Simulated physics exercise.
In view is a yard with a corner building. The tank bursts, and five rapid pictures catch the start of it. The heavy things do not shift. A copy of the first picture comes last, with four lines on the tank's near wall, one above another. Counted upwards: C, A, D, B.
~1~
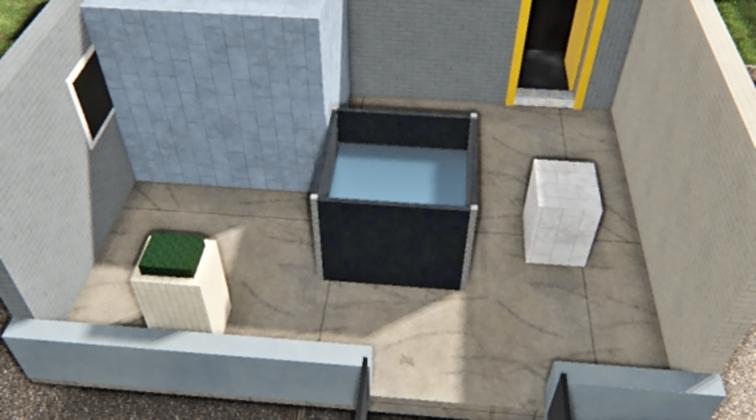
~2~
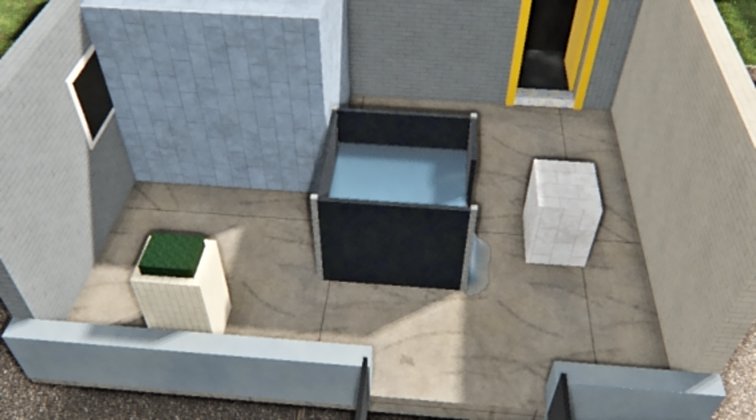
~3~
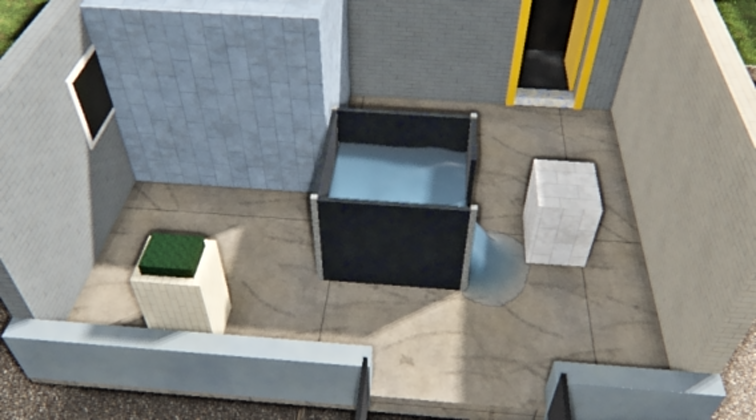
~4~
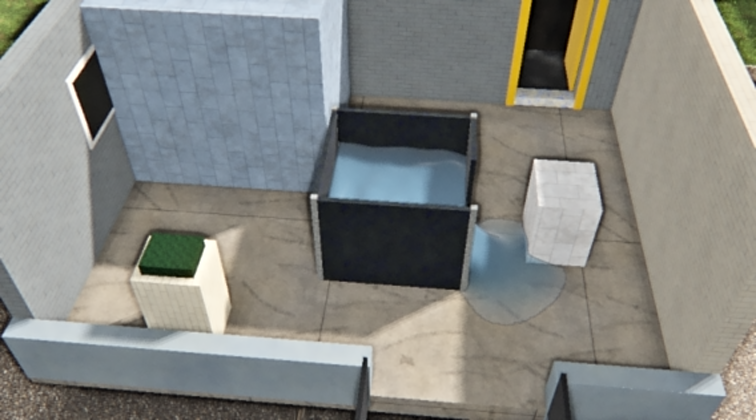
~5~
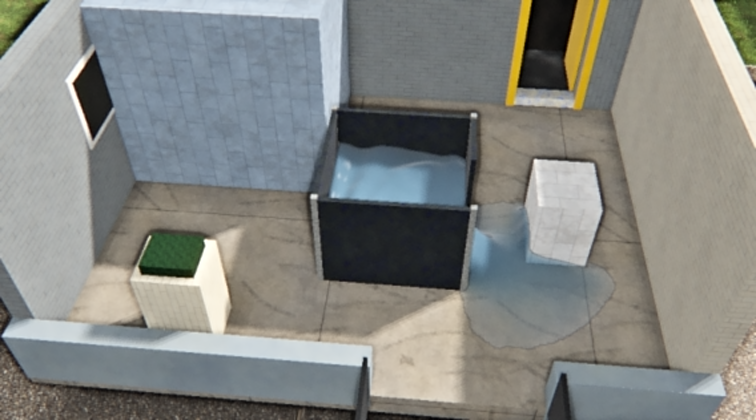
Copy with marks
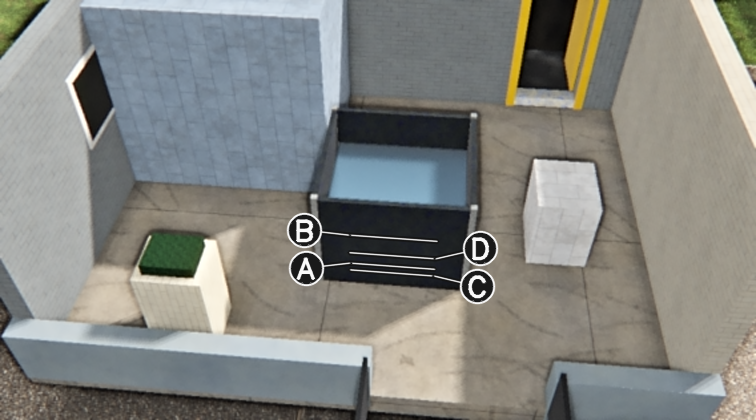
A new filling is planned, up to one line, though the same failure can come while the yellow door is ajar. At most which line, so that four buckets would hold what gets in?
The limit is B.
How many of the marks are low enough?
All of them.
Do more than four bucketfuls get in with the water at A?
No, not at all.
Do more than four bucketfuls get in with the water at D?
No.
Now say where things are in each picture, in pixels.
Water in the tank at rest, its middle at (398, 187); foot of the yellow doorway at (543, 106); open gate at (463, 351).
Water covers 1 % of the ground and shows as far out as (475, 288).
Water covers 3 % of the ground and shows as far out as (520, 267).
Water covers 5 % of the ground and shows as far out as (556, 282).
Water covers 9 % of the ground and shows as far out as (608, 286).
On the marked copy, A at (392, 266); B at (392, 238); C at (392, 272); D at (392, 255); from the bottom up C, A, D, B.
If A is chosen, nothing gets over.
If B is chosen, a splash gets over, under a bucket.
If C is chosen, nothing gets over.
If D is chosen, nothing gets over.
